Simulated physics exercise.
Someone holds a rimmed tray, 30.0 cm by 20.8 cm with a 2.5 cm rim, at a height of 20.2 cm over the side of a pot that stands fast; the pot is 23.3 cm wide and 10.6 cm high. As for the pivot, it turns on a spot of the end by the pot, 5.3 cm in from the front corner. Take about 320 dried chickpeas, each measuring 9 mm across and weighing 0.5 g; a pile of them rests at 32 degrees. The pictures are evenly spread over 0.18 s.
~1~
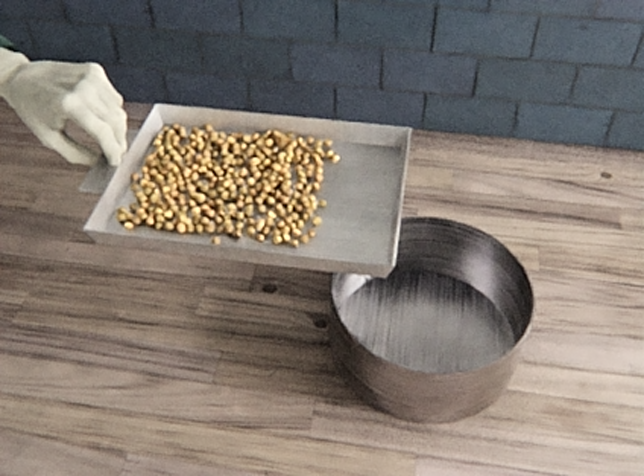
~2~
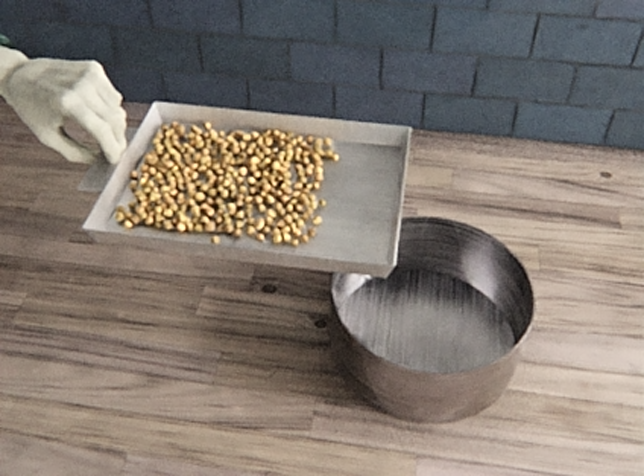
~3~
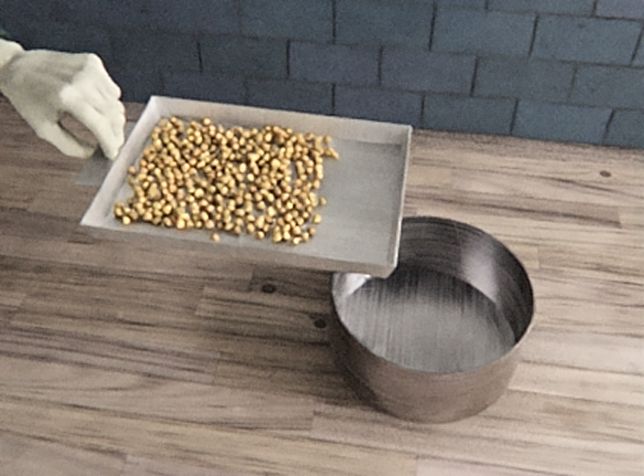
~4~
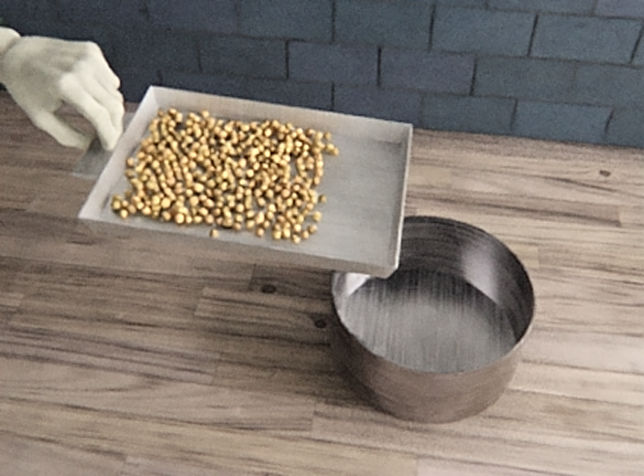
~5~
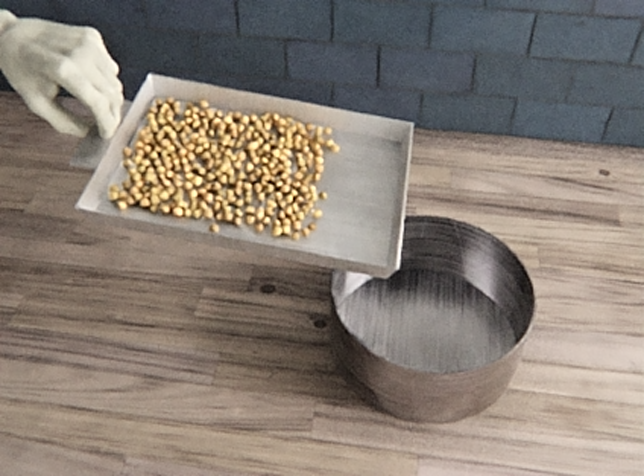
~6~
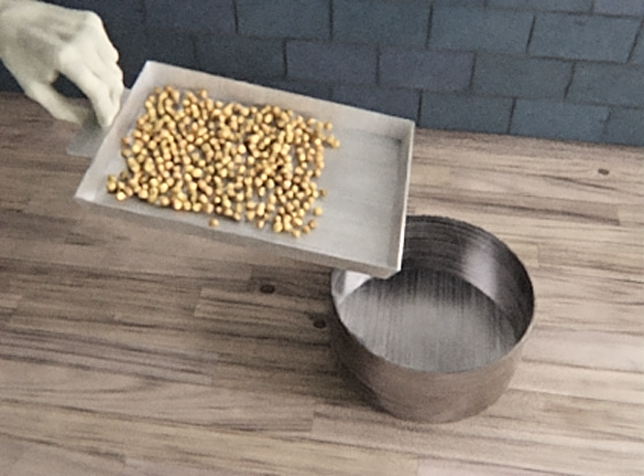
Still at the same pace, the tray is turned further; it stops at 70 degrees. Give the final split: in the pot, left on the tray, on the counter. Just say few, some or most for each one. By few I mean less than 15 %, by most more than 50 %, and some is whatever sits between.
I would say pot some, left on the tray most, counter few.
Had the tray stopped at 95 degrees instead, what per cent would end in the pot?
Estimate: Roughly 95 percent.
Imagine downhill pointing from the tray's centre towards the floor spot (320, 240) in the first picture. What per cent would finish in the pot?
I'd estimate about 45 %.
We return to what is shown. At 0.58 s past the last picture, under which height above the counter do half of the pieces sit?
The halfway line is at about 24 cm.
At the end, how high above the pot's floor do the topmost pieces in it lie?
It gets to about 2.0 cm.
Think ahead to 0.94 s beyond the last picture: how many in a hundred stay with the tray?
It comes to near 60 per cent.
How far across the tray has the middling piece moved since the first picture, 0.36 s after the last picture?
I'd say close to 6 centimetres.
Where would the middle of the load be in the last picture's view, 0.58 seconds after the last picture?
Estimated load position: Around (393, 217).
Then, 0.36 s after the last picture, tilt 40 degrees; the tray holds 100 %, the pot 0 %.
Then, 0.58 s after the last picture, tilt 59 degrees; the tray holds 100 %, the pot 0 %.
Then, 0.94 s after the last picture, tilt 70 degrees; the tray holds 60 %, the pot 35 %.
In the end, pot 35 %, tray 60 %, counter 5 %.
